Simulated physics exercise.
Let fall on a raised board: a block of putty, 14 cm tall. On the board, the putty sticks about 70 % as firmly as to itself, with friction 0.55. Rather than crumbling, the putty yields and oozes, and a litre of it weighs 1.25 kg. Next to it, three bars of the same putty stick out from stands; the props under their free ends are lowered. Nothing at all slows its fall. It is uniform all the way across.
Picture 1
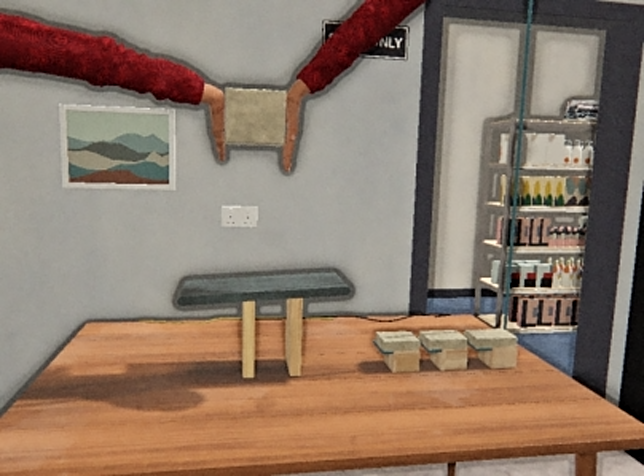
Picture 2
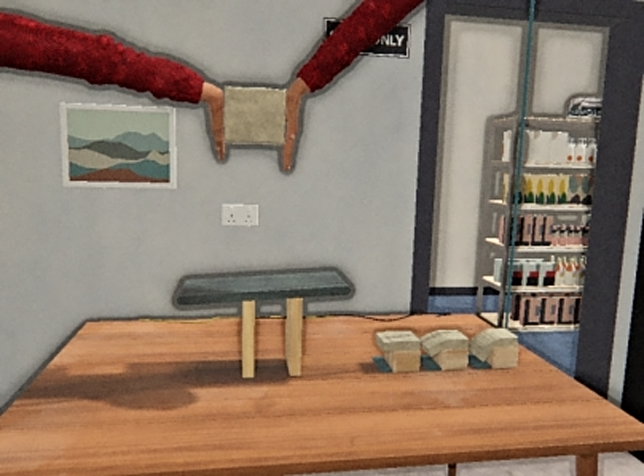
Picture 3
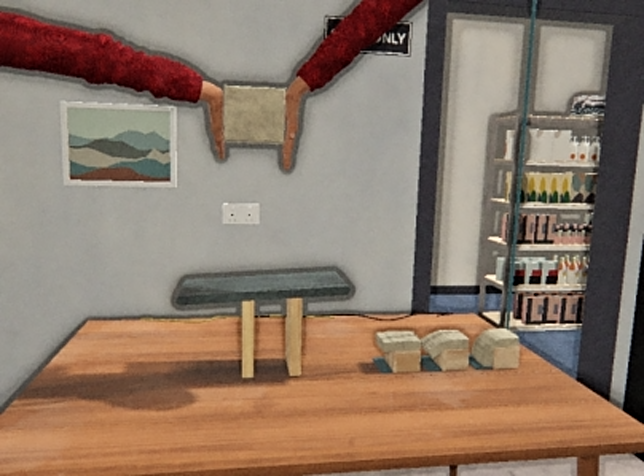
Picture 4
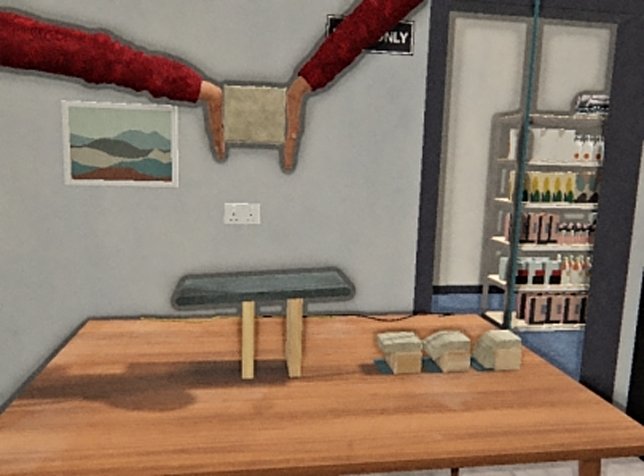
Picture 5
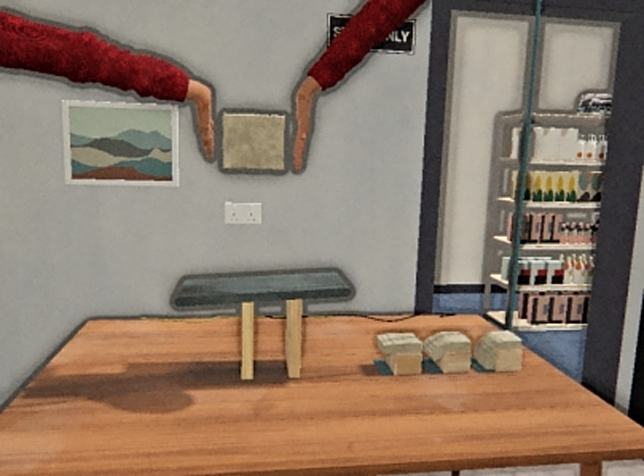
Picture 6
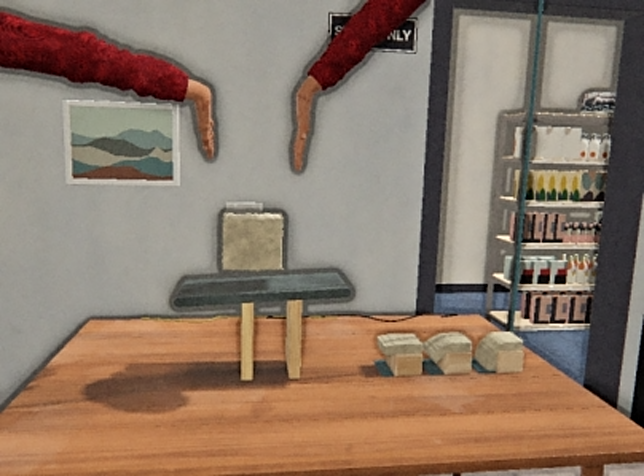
Two red-sleeved hands releasing a pale block that drops onto a raised dark board, after three small bars beside it sag.
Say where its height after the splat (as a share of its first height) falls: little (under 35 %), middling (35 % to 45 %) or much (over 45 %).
Its height after the splat (as a share of its first height) is middling, 35 % to 45 %.
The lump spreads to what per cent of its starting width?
Around 300 % of the starting width.
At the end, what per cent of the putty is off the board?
About 0 % off the board.
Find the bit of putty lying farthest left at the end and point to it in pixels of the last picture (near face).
About (162, 305).
Last picture + 0.11 s, it stands 43 % of its first height and none has gone off the board.
Last picture + 0.25 s, it stands 42 % of its first height and none has gone off the board.
Last picture + 0.38 s, it stands 42 % of its first height and none has gone off the board.
Last picture + 0.51 s, it stands 42 % of its first height and none has gone off the board.
Last picture + 0.61 s, it stands 42 % of its first height and none has gone off the board.
